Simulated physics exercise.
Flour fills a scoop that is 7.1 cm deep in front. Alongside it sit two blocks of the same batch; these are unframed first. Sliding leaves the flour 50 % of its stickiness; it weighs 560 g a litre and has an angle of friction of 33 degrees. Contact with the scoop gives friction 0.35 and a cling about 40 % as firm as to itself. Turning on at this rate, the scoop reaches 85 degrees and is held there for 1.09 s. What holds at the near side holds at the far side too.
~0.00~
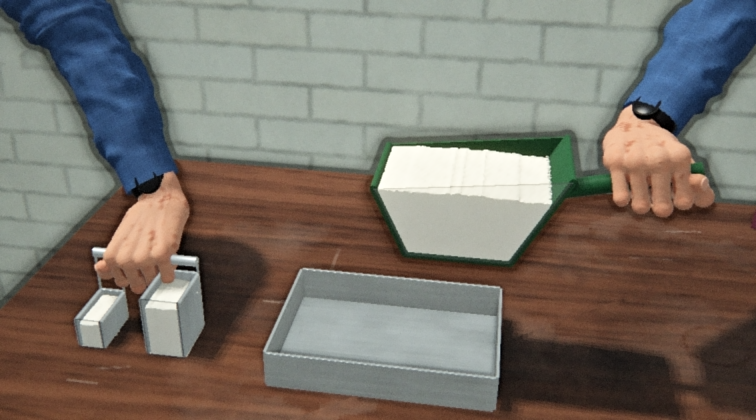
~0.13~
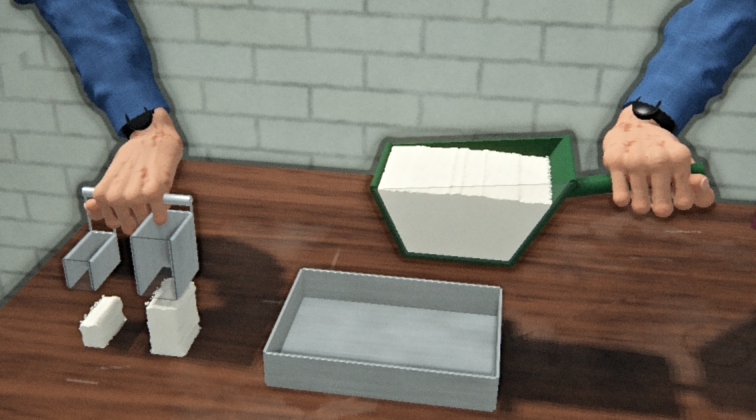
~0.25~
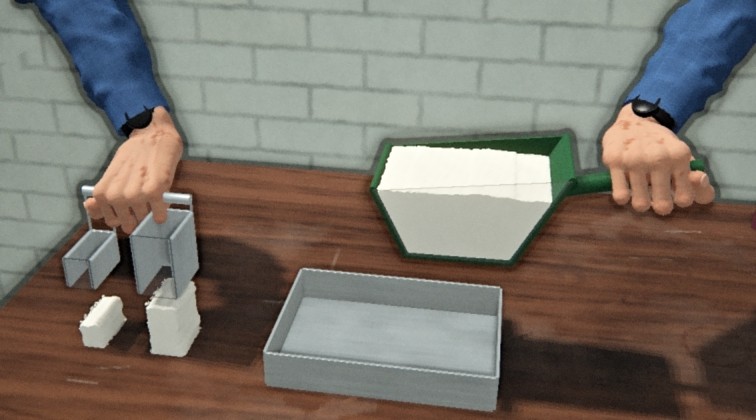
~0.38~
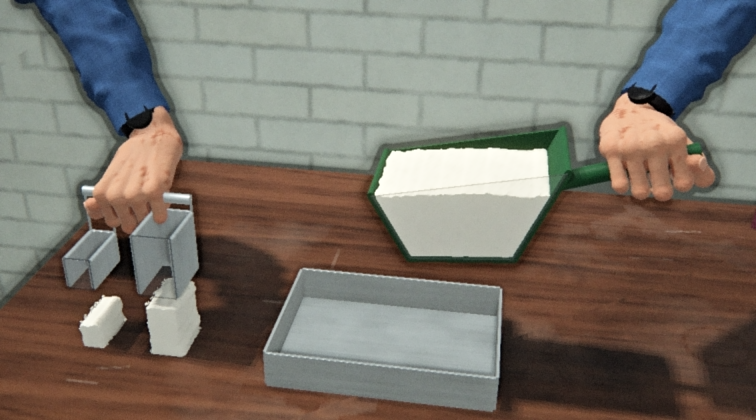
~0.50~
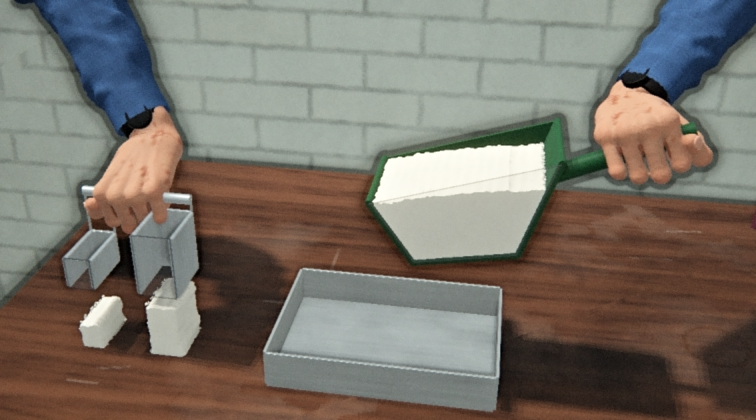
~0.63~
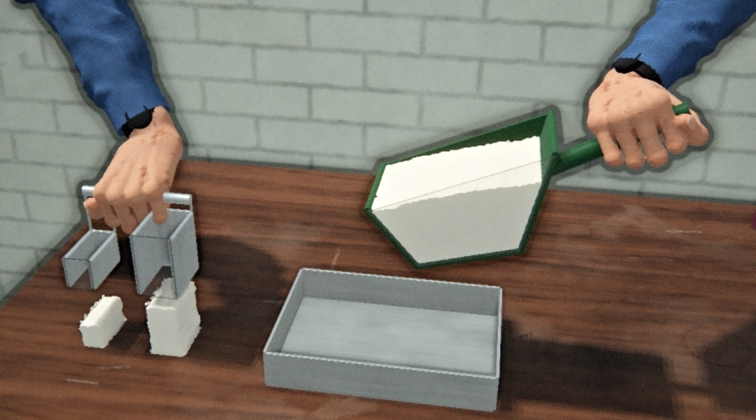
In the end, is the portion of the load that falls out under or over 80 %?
It is under 80 %.
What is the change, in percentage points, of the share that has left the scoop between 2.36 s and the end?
Change until the end comes to some 16 %.
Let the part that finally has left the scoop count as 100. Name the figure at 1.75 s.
The figure is some 0 %.
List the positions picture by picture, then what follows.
Lip at (376, 188), tilt 0 degrees; top of the flour at (449, 193); blocks stand 3.2 cm, 6.8 cm (left to right), in the first picture.
Lip at (376, 188), tilt 0 degrees; top of the flour at (449, 193); blocks stand 3.2 cm, 6.8 cm (left to right), in the second picture.
Lip at (376, 189), tilt 1 degrees; top of the flour at (511, 198); blocks stand 3.2 cm, 6.8 cm (left to right), in the third picture.
Lip at (374, 194), tilt 5 degrees; top of the flour at (542, 196); blocks stand 3.2 cm, 6.8 cm (left to right), in the fourth picture.
Lip at (371, 202), tilt 11 degrees; top of the flour at (538, 189); blocks stand 3.2 cm, 6.8 cm (left to right), in the fifth picture.
Lip at (370, 209), tilt 16 degrees; top of the flour at (534, 183); blocks stand 3.2 cm, 6.8 cm (left to right), in the sixth picture.
After 1.15 s, the scoop is at 38 degrees and 0 % has left it.
After 1.75 s, the scoop is at 64 degrees and 0 % has left it.
After 2.36 s, the scoop is at 85 degrees and 51 % has left it.
After 2.97 s, the scoop is at 85 degrees and 66 % has left it.
After 3.39 s, at the end, the scoop is at 85 degrees and 66 % has left it.
